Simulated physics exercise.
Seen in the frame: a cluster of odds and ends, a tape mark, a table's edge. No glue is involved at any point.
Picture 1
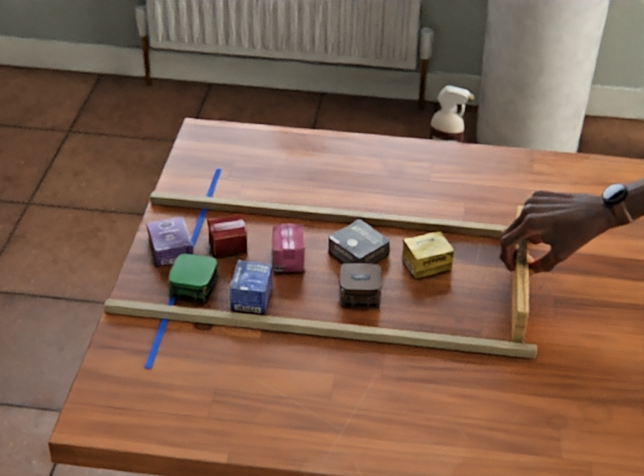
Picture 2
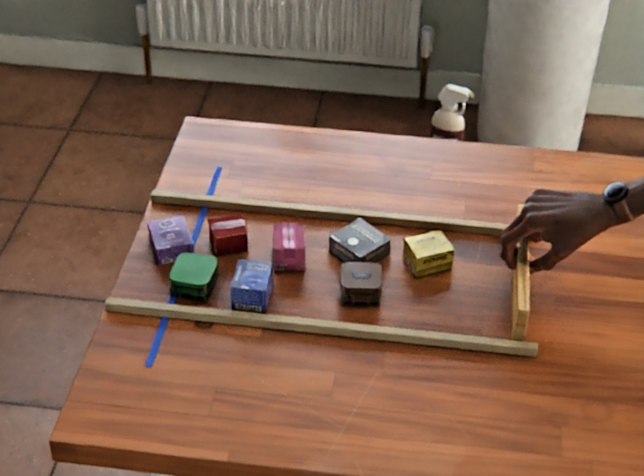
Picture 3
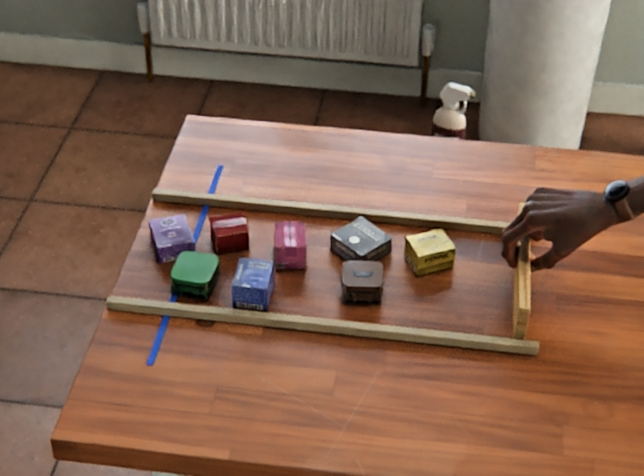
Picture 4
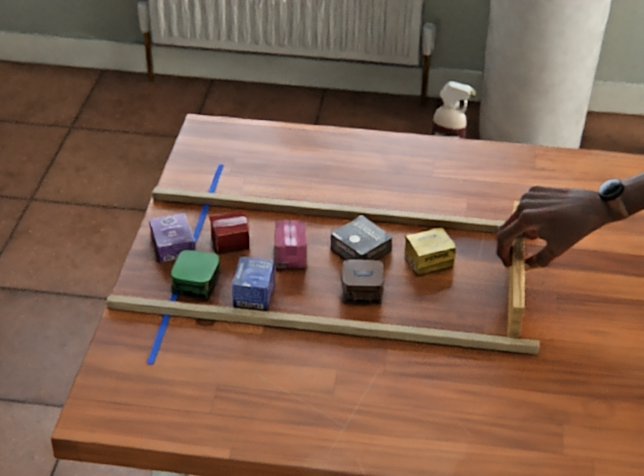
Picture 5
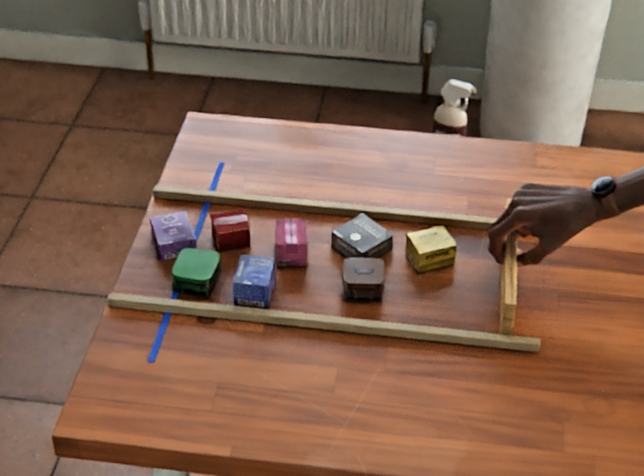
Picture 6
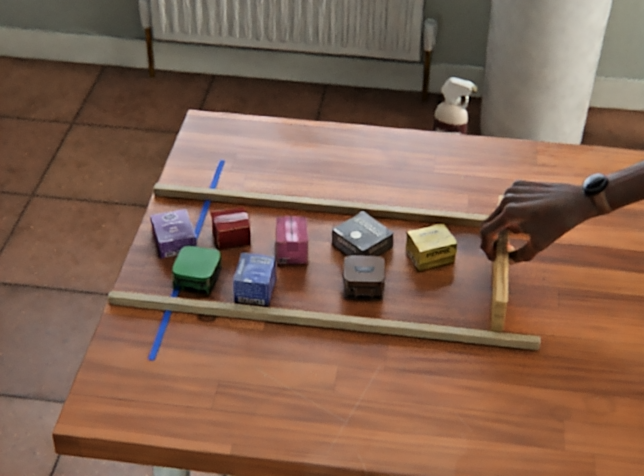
A hand held a small wooden board upright between two wooden rails on a table, then slid it slightly left toward a group of colourful little boxes, which stayed still near some blue tape.
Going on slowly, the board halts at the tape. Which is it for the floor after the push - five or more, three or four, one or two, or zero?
The table loses three, maybe four.
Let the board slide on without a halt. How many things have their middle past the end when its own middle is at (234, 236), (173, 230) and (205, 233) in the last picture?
1, 6 and 3.
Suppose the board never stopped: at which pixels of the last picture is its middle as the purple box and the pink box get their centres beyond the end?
Near (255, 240), then near (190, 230).
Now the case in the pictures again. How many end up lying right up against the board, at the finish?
Tally at the end: 2.
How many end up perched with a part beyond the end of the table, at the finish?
It's 3.
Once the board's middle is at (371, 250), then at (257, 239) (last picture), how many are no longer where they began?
I make it 4 at the first spot and 8 at the other.
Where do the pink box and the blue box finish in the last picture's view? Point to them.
Approximately (132, 236) for one, approximately (122, 270) for the other.
Soon after, none off yet; purple box at rest near (174, 234); green case at rest near (197, 270); red box at rest near (231, 229).
After that, none off yet; purple box tilting a little near (117, 234); green case displaced about its own width near (136, 263); red box displaced well along near (159, 223).
In the end, the number that fall off is three or four; gone, red box, green case and purple box.
